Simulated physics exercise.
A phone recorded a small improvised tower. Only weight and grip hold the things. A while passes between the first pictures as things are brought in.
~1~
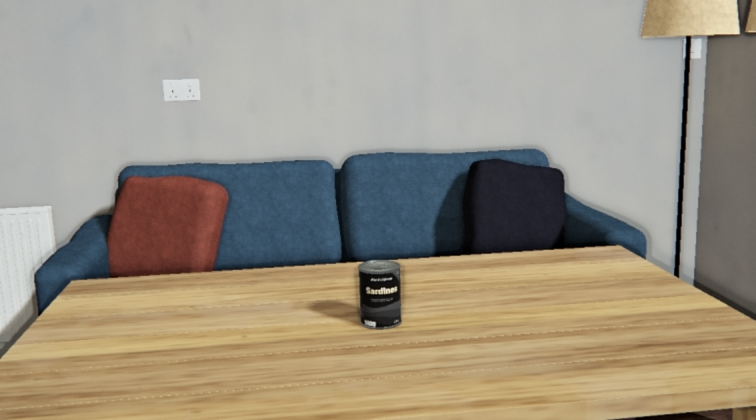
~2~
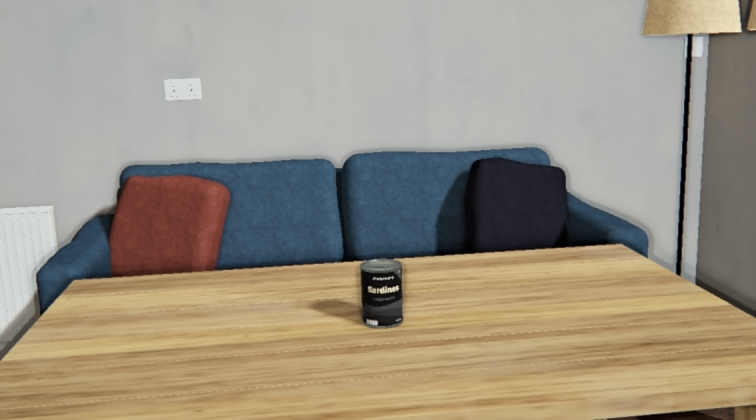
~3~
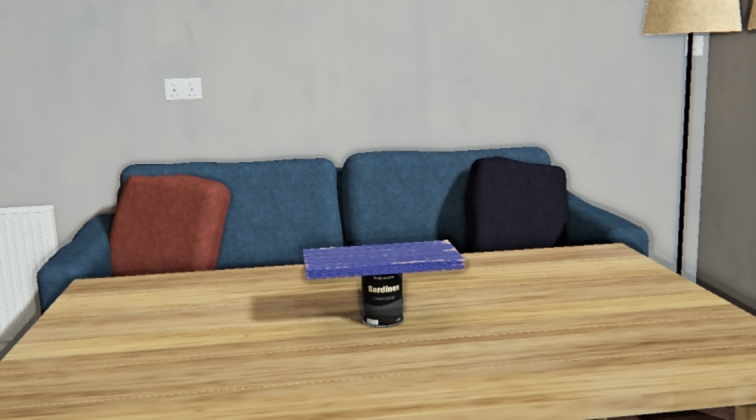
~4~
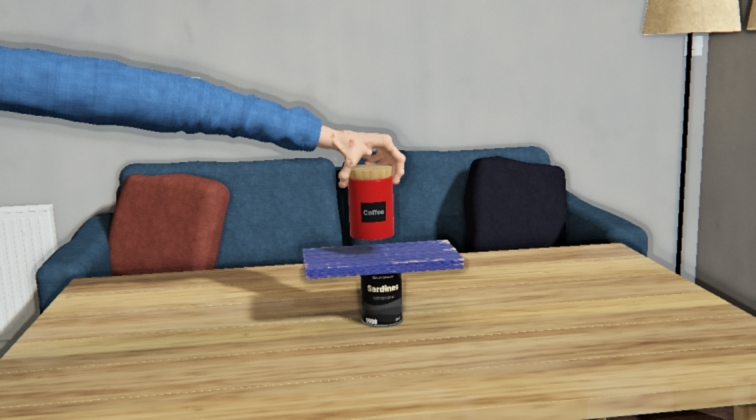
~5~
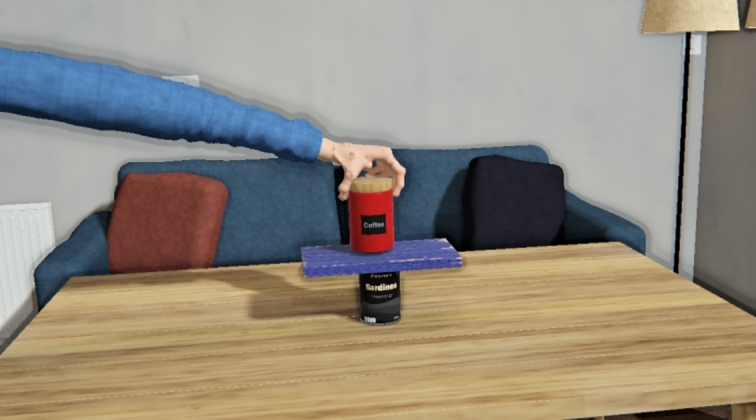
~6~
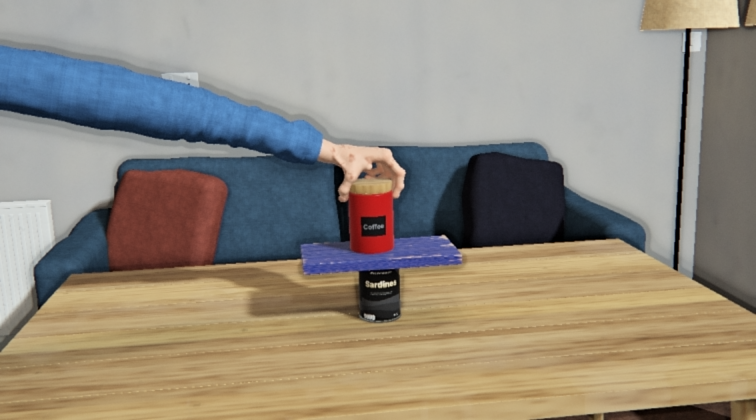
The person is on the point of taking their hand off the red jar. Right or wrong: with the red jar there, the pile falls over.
Wrong, the pile stays up.
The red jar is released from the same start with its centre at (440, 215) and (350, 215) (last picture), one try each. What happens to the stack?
Try one, the stack collapses; try two, it stays standing.
Then, 0.80 s later than the last frame, all is still.
Then, 1.70 s later than the last frame, red jar resting near (371, 216).
When it is over, all 3 as before. End places, in pixels of the last picture, red jar near (371, 216). The stack keeps its balance.
